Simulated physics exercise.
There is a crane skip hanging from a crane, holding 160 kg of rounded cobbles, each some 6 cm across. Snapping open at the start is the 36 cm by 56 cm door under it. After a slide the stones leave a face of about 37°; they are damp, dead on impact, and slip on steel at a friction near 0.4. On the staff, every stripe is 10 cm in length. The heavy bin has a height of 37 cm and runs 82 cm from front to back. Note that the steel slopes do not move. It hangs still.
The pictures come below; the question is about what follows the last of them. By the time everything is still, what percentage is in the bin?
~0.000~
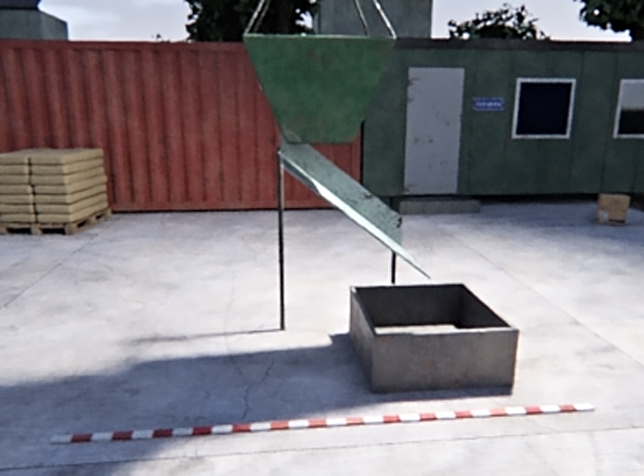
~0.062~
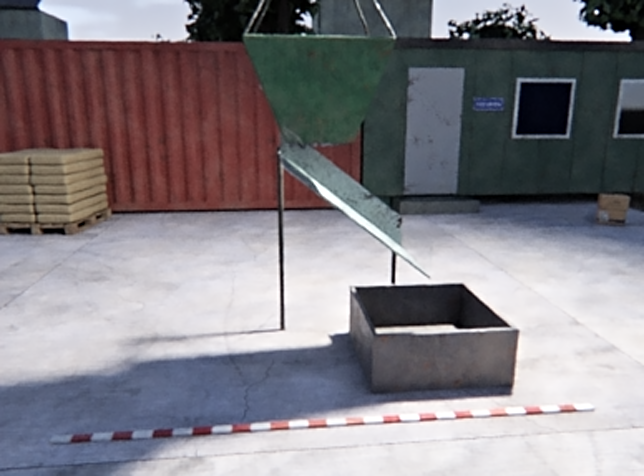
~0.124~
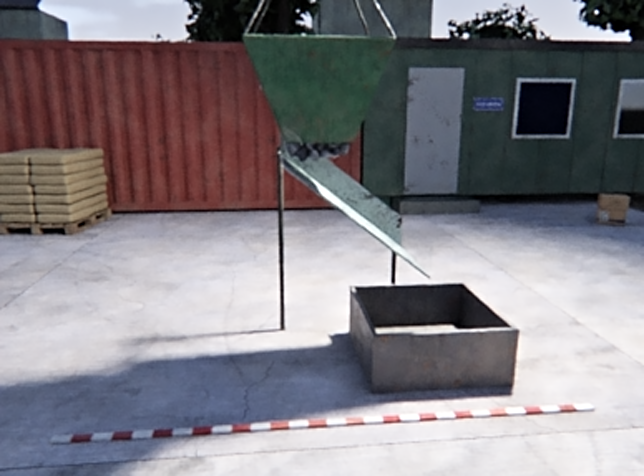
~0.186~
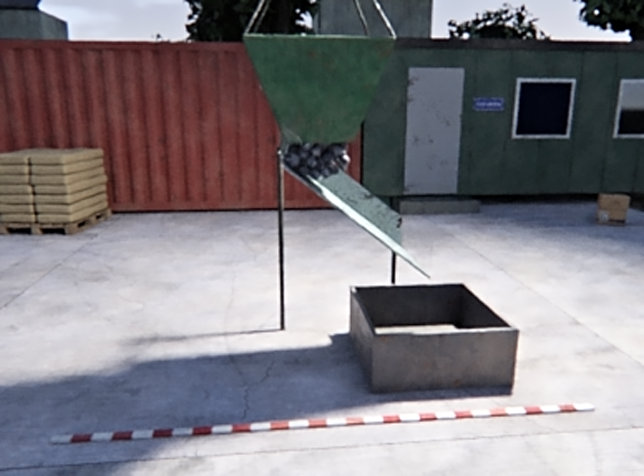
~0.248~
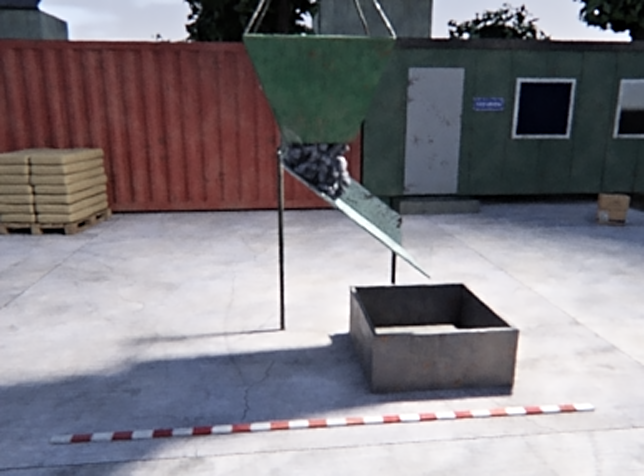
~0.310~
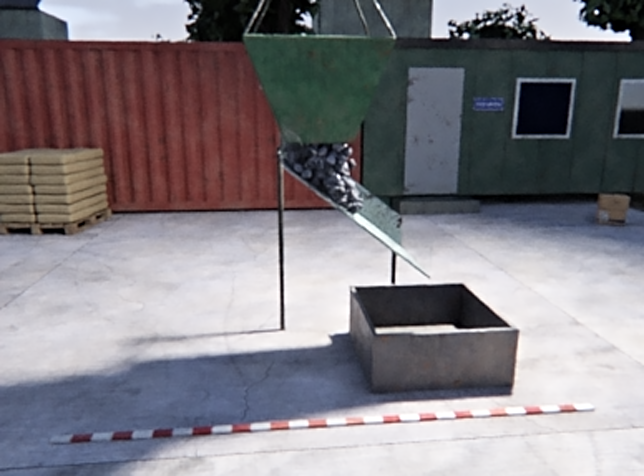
About 97 per cent is there.
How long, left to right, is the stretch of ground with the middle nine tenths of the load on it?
Roughly 70 cm.
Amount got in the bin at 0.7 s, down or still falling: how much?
Share: Around 20 %.
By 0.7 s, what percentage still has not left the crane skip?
I'd say it holds close to 5 percent.
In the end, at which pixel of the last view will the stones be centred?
Their centre ends up around (450, 338).
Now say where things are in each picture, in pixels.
The outlet is at (320, 134); nothing has dropped yet, in the first picture.
The outlet is at (320, 134); nothing has dropped yet, in the second picture.
Outlet at (320, 134), the stream shows down to (314, 153); 89 % still inside, in the third picture.
Outlet at (320, 134), the stream shows down to (318, 172); 80 % still inside, in the fourth picture.
Outlet at (320, 134), the stream shows down to (333, 192); 68 % still inside, in the fifth picture.
Outlet at (320, 134), the stream shows down to (350, 206); 57 % still inside, in the sixth picture.
After 0.7 s, 3 % in the crane skip, 76 % on the steel, 3 % falling or lying left of the bin, 19 % falling or lying in the bin; the stones farthest right are at (478, 327).
After 1.1 s, 0 % in the crane skip, 29 % on the steel, 69 % falling or lying in the bin, 1 % falling or lying beside or right of the bin; the stones farthest right are at (512, 309).
After 1.7 s, 0 % in the crane skip, 97 % falling or lying in the bin, 3 % falling or lying beside or right of the bin; the stones farthest right are at (595, 335).
After 2.6 s, 0 % in the crane skip, 97 % falling or lying in the bin, 3 % falling or lying beside or right of the bin; the stones farthest right are at (632, 337).
After 4.5 s, 0 % in the crane skip, 97 % in the bin, 3 % beside or right of the bin; the stones farthest right are at (632, 337).
